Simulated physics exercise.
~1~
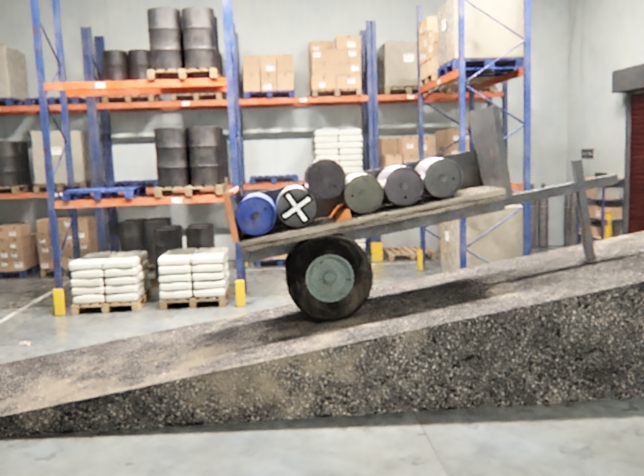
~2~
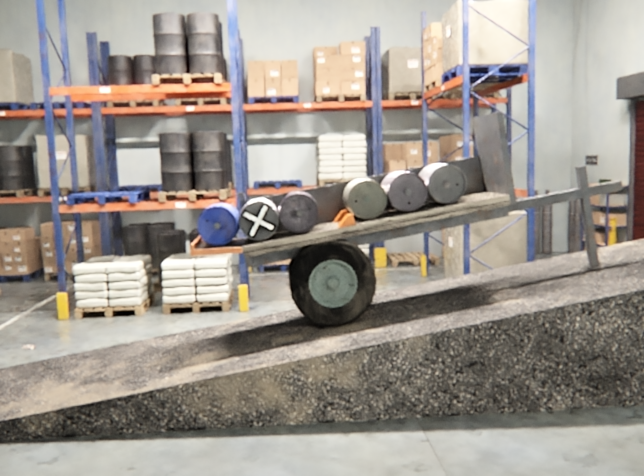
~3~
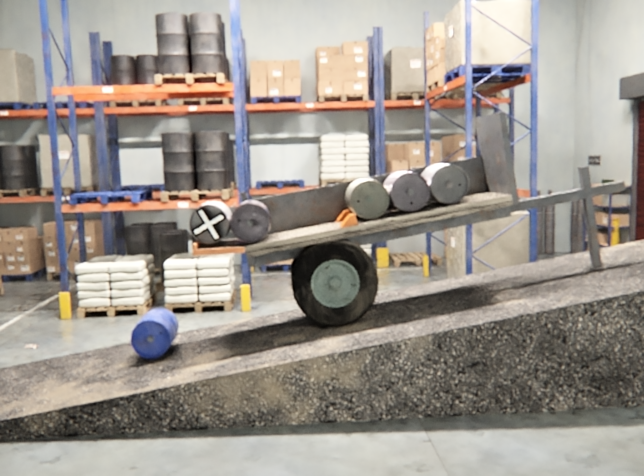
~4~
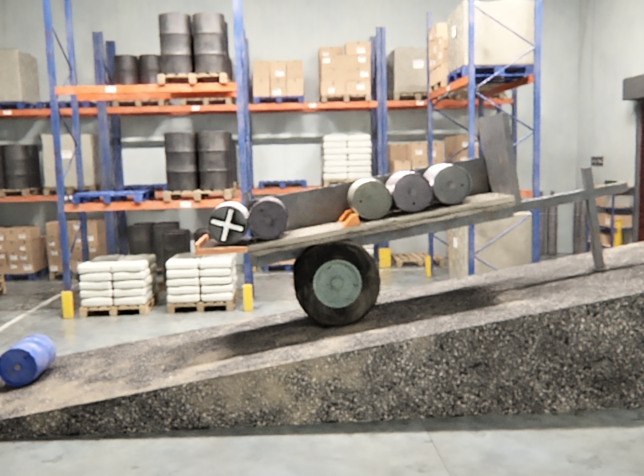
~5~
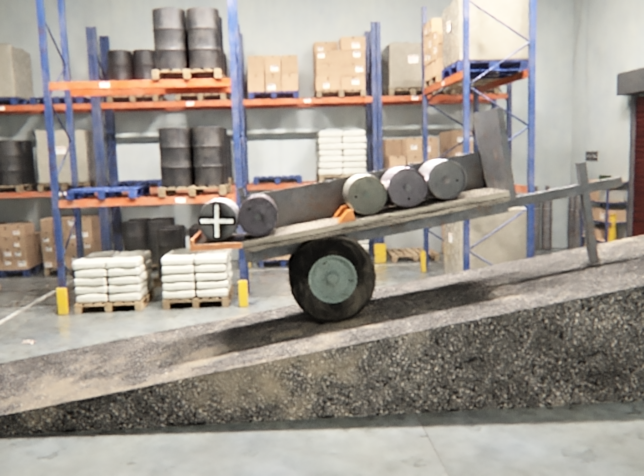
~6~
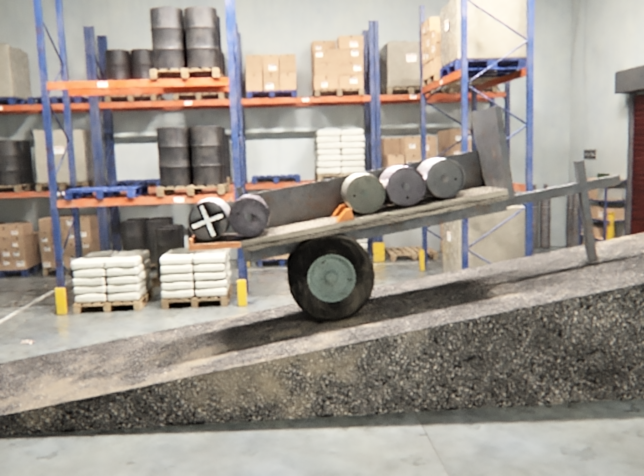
A sloping trailer's tailgate lowers and the blue barrel rolls off left, leaving five aboard.
